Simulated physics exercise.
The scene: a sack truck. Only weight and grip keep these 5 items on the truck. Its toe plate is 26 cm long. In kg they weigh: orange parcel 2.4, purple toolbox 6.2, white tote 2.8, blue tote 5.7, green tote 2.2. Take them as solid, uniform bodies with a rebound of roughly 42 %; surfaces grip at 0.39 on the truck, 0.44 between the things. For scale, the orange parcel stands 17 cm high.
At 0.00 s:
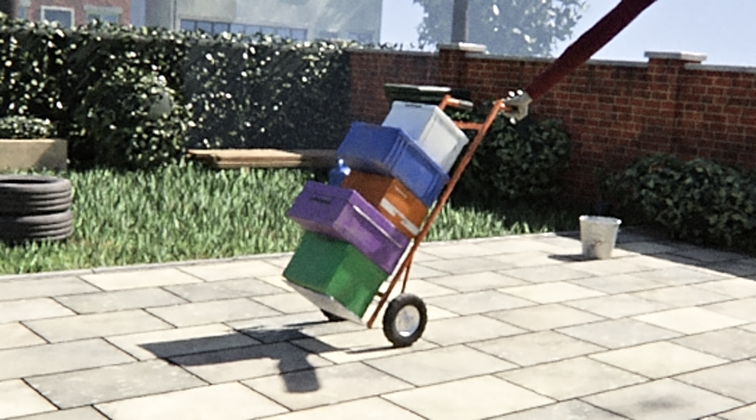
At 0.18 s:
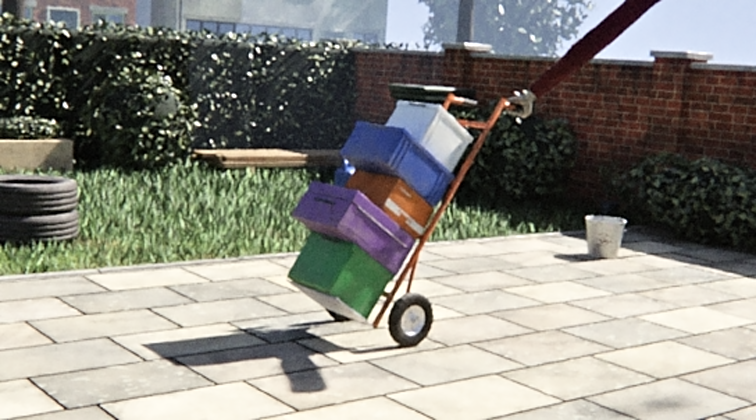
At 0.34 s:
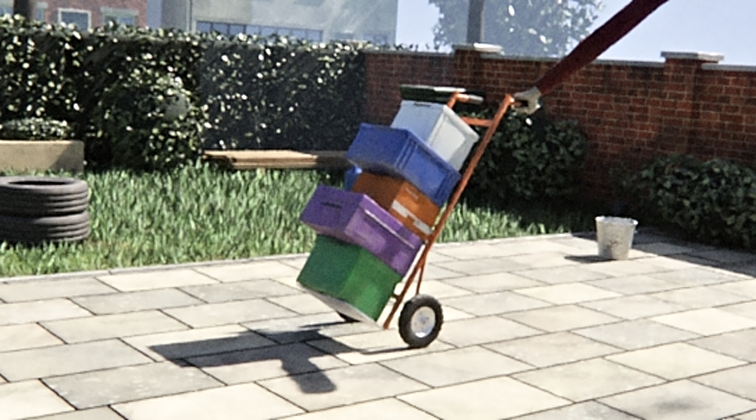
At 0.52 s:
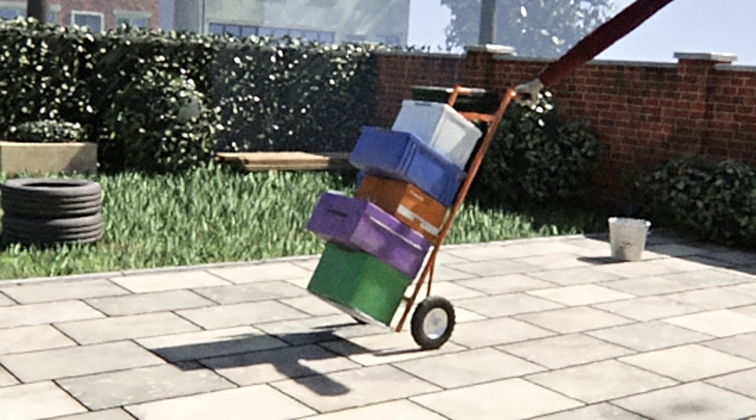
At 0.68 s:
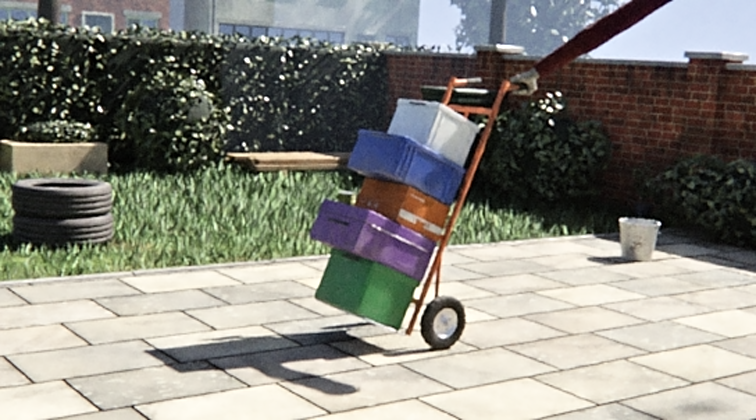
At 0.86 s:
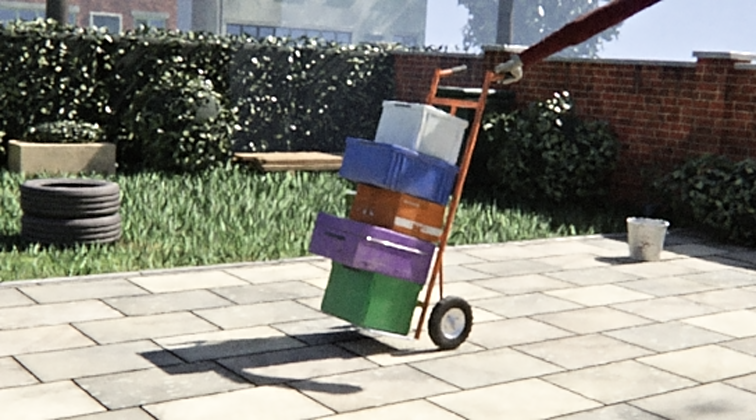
In the video, a red-sleeved arm grips the handle of an orange sack truck stacked with green, purple, orange, blue and white containers on a paved patio, steadily raising it from a rightward lean to a more upright angle.
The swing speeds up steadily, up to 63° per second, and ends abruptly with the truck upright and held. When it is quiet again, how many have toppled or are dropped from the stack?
Lost: At least three.
After 1.76 s, truck upright; orange parcel 28° off its base near (327, 229); purple toolbox 28° off its base near (326, 274); blue tote 28° off its base.
After 2.26 s, truck upright; orange parcel, purple toolbox, white tote and blue tote now dropped from the stack; green tote on its side.
In the end (3.9 s), dropped from the stack, orange parcel, purple toolbox, white tote and blue tote; toppled on the truck, green tote. At the end, from the last picture's camera, orange parcel near (215, 332), purple toolbox near (273, 307).
